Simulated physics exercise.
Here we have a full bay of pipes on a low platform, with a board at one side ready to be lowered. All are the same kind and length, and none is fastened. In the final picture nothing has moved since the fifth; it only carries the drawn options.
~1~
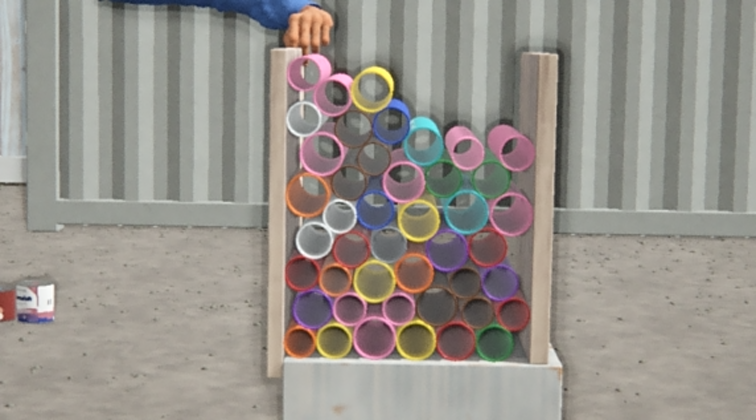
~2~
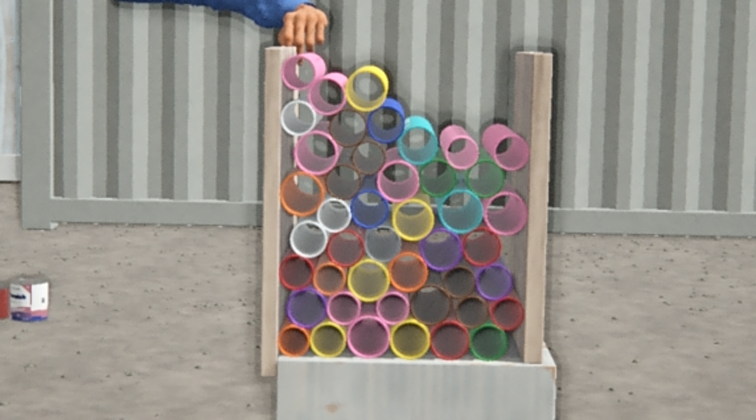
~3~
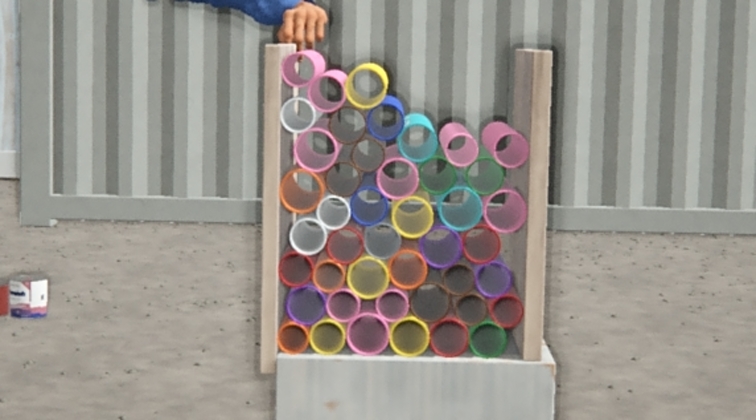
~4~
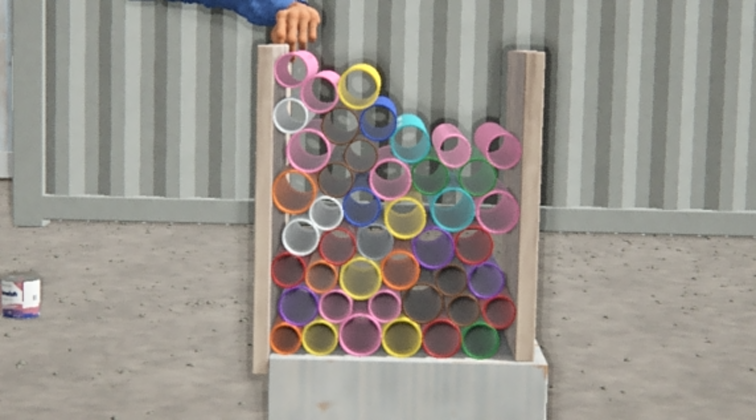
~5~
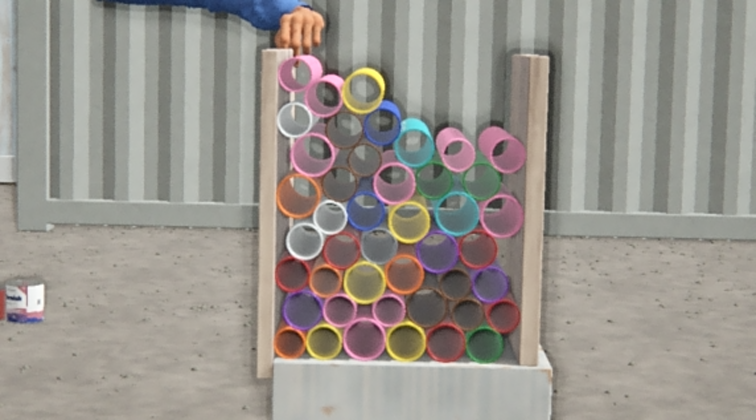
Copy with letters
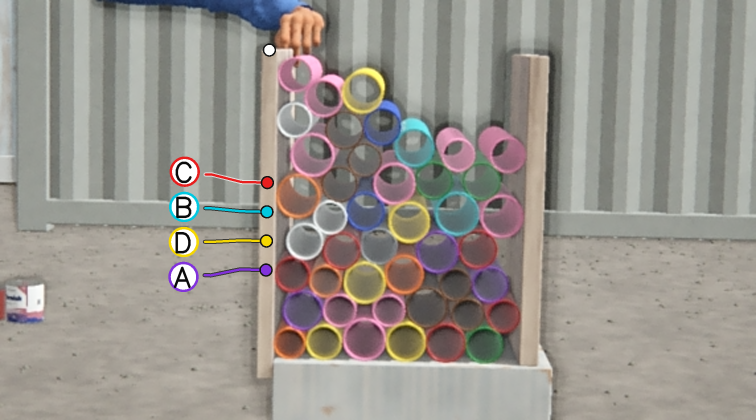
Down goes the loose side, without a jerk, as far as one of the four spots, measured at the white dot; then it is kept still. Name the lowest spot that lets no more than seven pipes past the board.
Stop at B.
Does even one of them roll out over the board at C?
Yes.
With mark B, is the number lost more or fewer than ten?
At B, fewer than ten.
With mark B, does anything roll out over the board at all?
Yes, at B.
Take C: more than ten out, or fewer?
Fewer than ten.
On the marked copy, A at (266, 270); B at (267, 212); C at (267, 183); D at (266, 241); the white dot at (269, 50).
With B. Early on, top of the board (277, 140).
Further on, top of the board (276, 211).
At the end, top of the board (276, 211), six out over the board.
As for the rest, A more than seven out over the board; C three out over the board; D eight out over the board.
